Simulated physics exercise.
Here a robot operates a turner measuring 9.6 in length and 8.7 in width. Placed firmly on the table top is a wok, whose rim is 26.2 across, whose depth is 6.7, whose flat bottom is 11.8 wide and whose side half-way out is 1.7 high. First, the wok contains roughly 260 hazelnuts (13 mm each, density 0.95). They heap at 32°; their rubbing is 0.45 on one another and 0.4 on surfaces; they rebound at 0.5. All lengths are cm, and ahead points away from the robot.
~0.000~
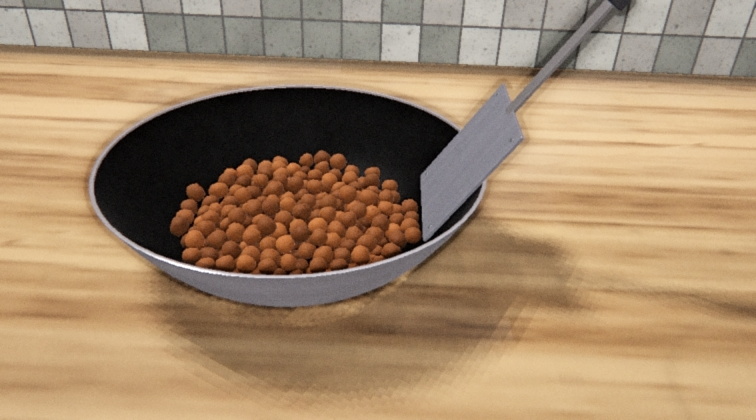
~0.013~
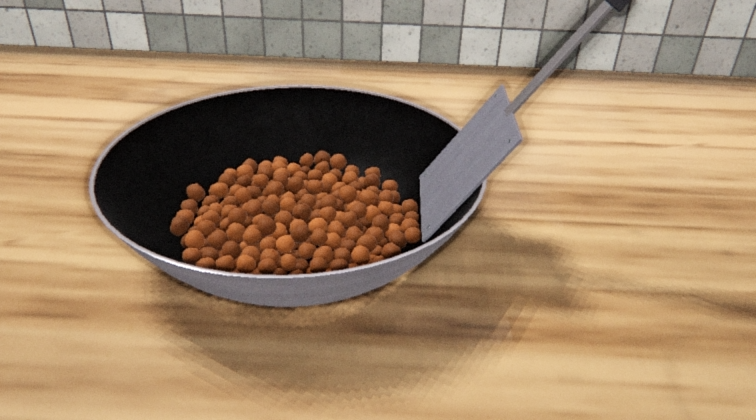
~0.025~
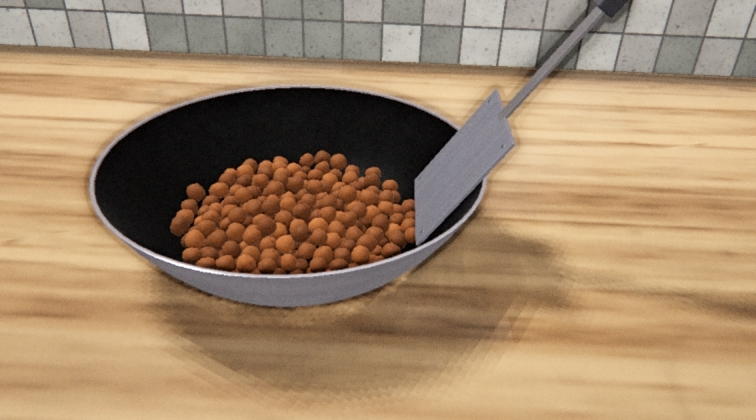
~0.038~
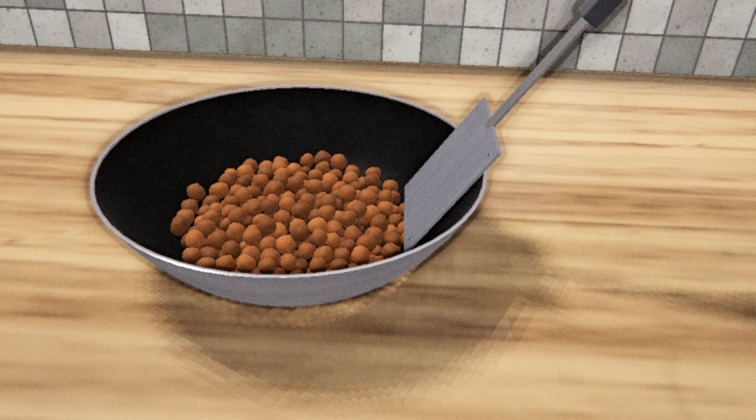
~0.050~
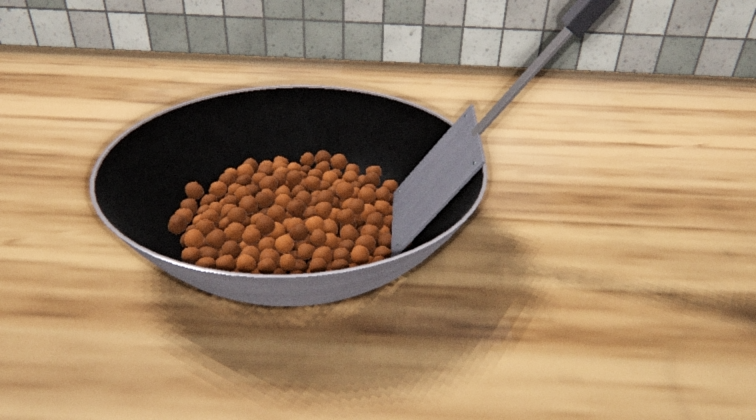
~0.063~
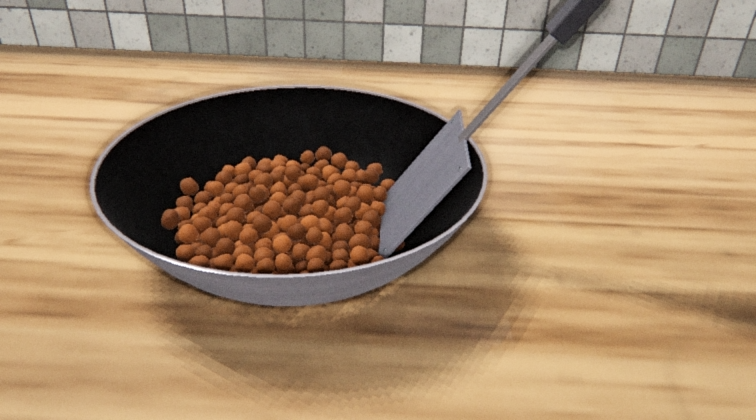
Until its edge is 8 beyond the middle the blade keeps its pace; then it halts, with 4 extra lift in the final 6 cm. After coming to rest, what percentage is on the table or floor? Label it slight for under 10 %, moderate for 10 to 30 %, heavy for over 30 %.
Label: Moderate.
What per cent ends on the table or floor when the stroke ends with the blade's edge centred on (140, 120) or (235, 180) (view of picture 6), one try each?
The two tries give near 35 and near 0 in a hundred.
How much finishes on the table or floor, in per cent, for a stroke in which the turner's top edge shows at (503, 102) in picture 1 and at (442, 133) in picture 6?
Around 25 per cent finishes on the table or floor.
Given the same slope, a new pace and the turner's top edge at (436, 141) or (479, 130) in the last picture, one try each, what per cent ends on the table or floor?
Some 30 and 10 per cent.
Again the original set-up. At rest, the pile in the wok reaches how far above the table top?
About 5.5 centimetres.
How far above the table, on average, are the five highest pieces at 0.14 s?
5 cm.
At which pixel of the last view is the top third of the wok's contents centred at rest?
Approximately at pixel (198, 201).
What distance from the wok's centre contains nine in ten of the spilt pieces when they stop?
40 cm.
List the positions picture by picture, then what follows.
In the first frame, turner top edge at (513, 108), sloping 56°; upper third of the load around (297, 209), from x 180 to 415, top at y 160; 258 in the wok.
In the second frame, turner top edge at (512, 109), sloping 56°; upper third of the load around (297, 209), from x 180 to 415, top at y 160.
In the third frame, turner top edge at (505, 114), sloping 56°; upper third of the load around (297, 209), from x 180 to 415, top at y 160.
In the fourth frame, turner top edge at (492, 123), sloping 56°; upper third of the load around (297, 208), from x 180 to 410, top at y 160.
In the fifth frame, turner top edge at (478, 130), sloping 56°; upper third of the load around (295, 205), from x 175 to 405, top at y 160.
In the sixth frame, turner top edge at (465, 136), sloping 56°; upper third of the load around (289, 204), from x 170 to 400, top at y 155; 258 in the wok.
By 0.14 s, sloping 56°, highest piece 6 above the table; 258 in the wok.
By 0.21 s, sloping 56°, highest piece 7 above the table; 258 in the wok.
By 0.45 s, sloping 56°, highest piece 17 above the table; 214 in the wok, 11 on the table or floor, 33 on the blade or in flight.
By 1.50 s, sloping 56°, highest piece 6 above the table; 214 in the wok, 44 on the table or floor.
Final count, 214 in the wok, 44 on the table or floor. That is 17 % on the table or floor.
